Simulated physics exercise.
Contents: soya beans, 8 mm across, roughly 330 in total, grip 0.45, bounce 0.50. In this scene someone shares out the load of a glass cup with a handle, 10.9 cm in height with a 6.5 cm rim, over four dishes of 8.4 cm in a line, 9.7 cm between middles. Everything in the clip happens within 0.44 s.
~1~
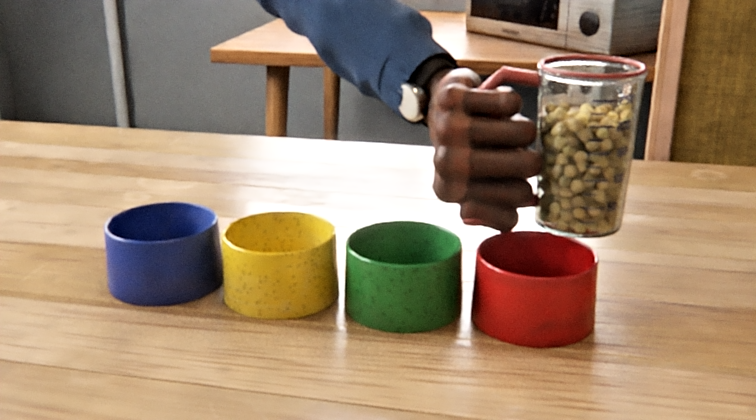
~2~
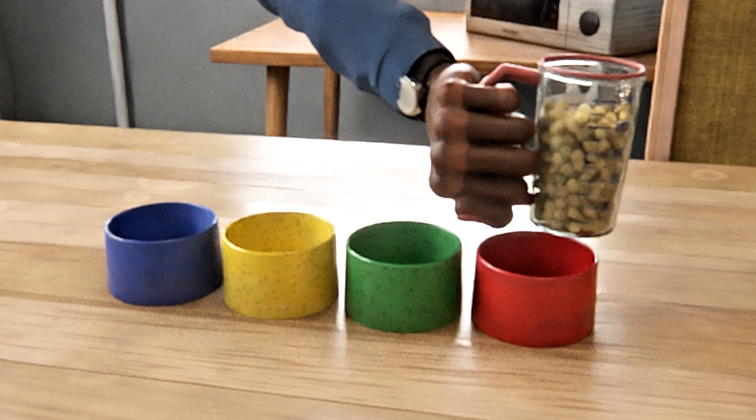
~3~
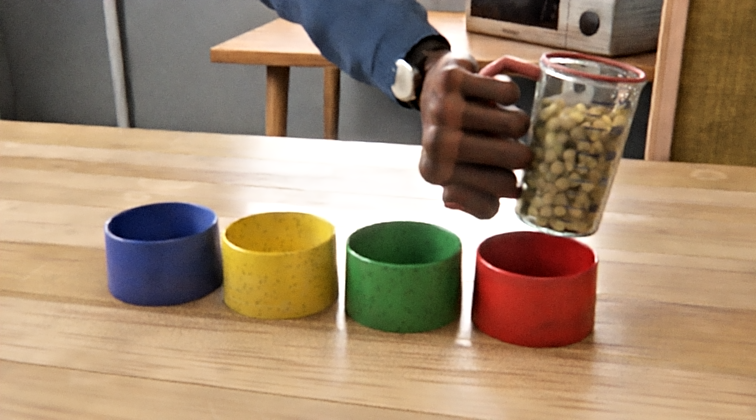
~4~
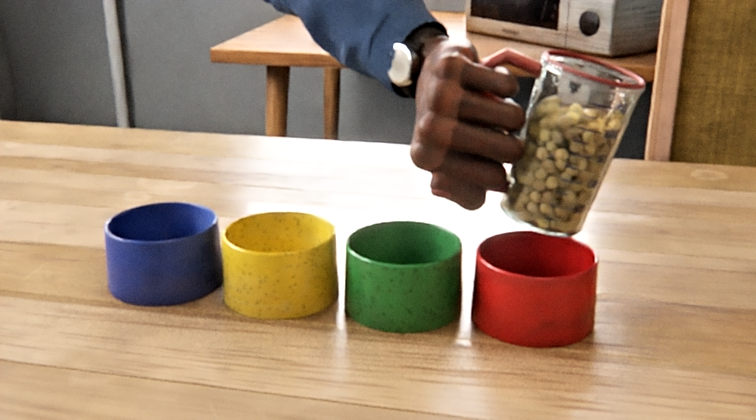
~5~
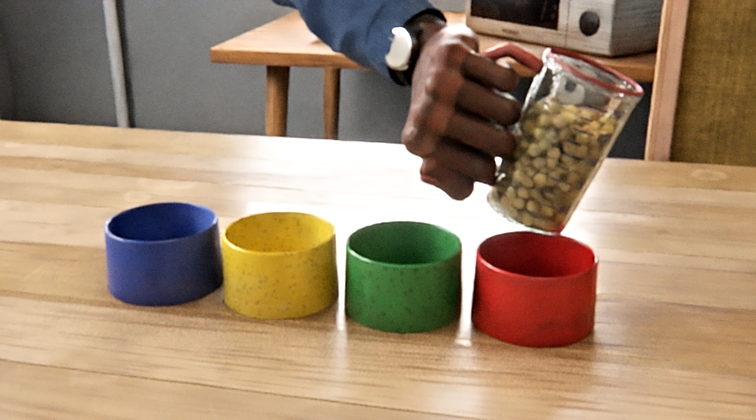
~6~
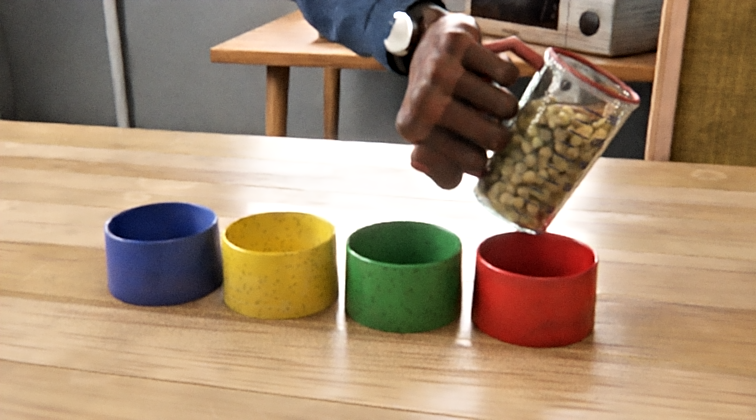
The clip shows a hand holding a glass cup of beans by its handle above a red dish, beside green, yellow and blue dishes in a line, and gradually tilting the cup to the right while its base shifts left.
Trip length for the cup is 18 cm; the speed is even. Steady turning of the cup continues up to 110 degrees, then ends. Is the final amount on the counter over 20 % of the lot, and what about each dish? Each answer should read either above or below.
Red - above, blue - below, green - below, yellow - below, counter - below.
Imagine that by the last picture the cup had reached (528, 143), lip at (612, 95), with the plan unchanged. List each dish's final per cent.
You'd end up with red at 0, blue at 0, green at 100 and yellow at 0.
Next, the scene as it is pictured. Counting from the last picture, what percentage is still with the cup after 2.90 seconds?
I'd say close to 0 per cent.
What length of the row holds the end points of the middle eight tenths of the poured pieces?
That stretch comes to around 6 cm.
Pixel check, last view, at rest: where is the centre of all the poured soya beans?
Somewhere around (525, 287) in the final frame.
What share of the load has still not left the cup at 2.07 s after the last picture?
Close to 0 in a hundred.
Then, 1.24 s after the last picture, tilt 110 degrees; cup holds 80 %, red 20 %.
Then, 2.07 s after the last picture, tilt 110 degrees; cup holds 0 %, red 90 %.
Then, 2.90 s after the last picture, tilt 110 degrees; cup holds 0 %, red 90 %.
In the end, red 90 %, blue 0 %, green 0 %, yellow 0 %, counter 10 %.
